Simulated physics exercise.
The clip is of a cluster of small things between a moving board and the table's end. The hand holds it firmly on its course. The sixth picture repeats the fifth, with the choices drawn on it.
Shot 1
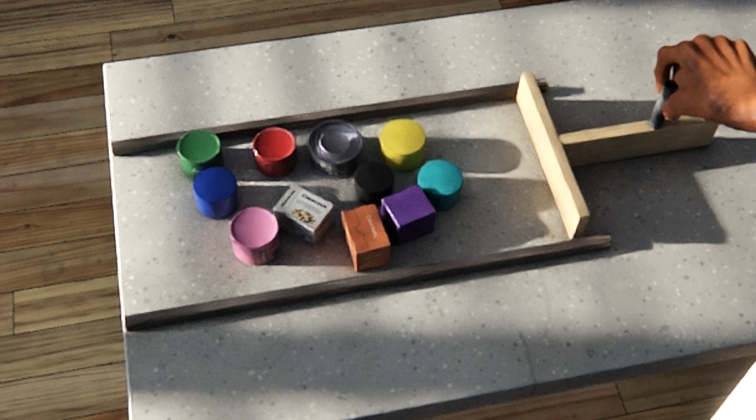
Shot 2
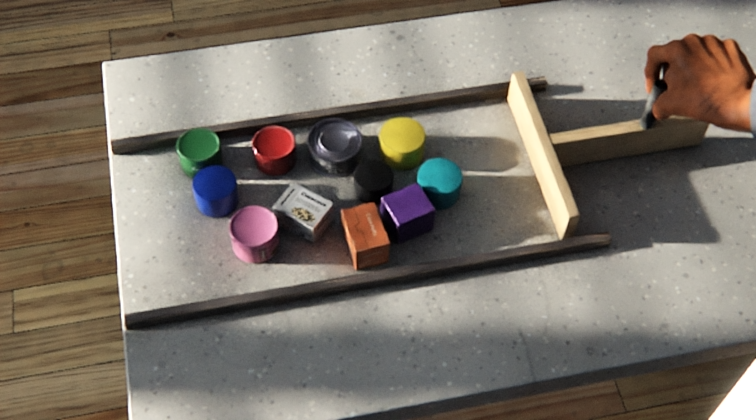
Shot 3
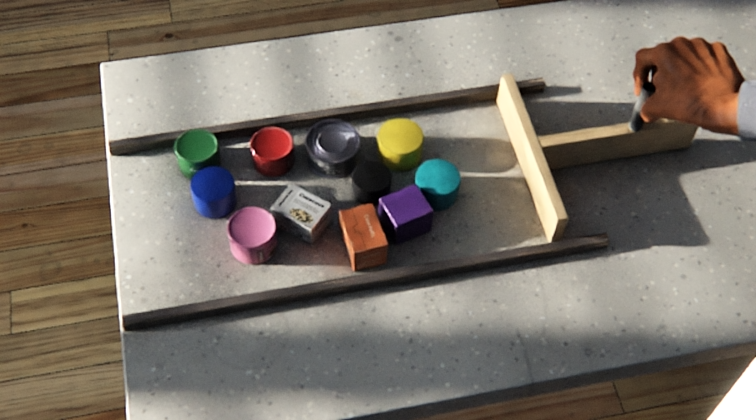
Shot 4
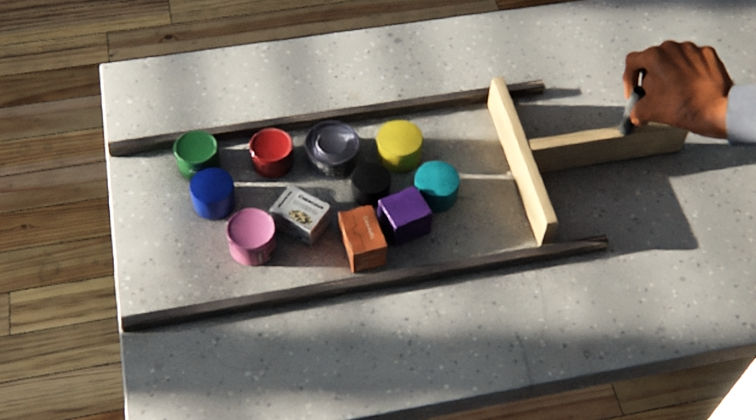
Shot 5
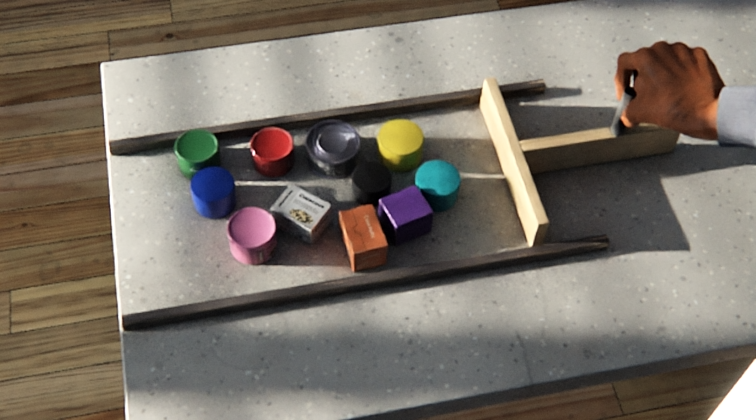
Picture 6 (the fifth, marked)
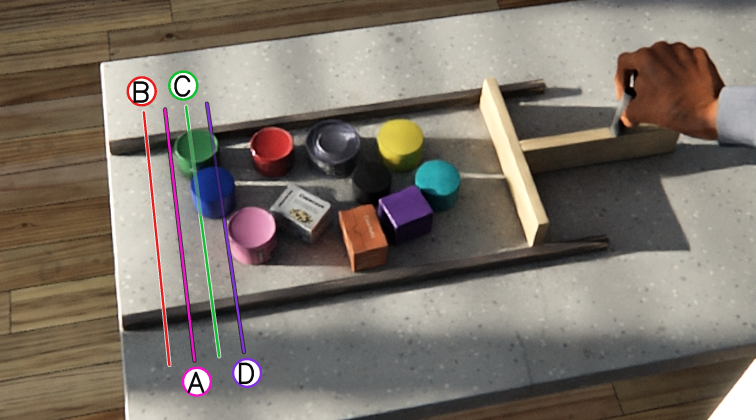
Wooden T-shaped board sliding slowly left between two dark rails, pushed by a hand, toward a cluster of colourful tubs and packets.
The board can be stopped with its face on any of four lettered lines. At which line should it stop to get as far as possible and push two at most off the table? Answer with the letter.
It should halt at D.
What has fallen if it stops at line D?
The green tub goes over.
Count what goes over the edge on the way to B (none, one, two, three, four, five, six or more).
Six or more.
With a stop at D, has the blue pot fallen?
By then, no.
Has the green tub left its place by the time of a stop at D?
Yes.
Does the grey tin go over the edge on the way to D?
No.
On the marked copy, A at (178, 224); B at (156, 228); C at (201, 221); D at (224, 217).
With D. Early on, board (414, 162); orange packet (353, 243); grey tin (324, 147).
Further on, board (307, 178); green tub (151, 168); pink tub (202, 274).
At the end, board (226, 190); green tub over the edge; pink tub (127, 290); one fallen.
As for the rest, A drops five; B drops seven; C drops three.
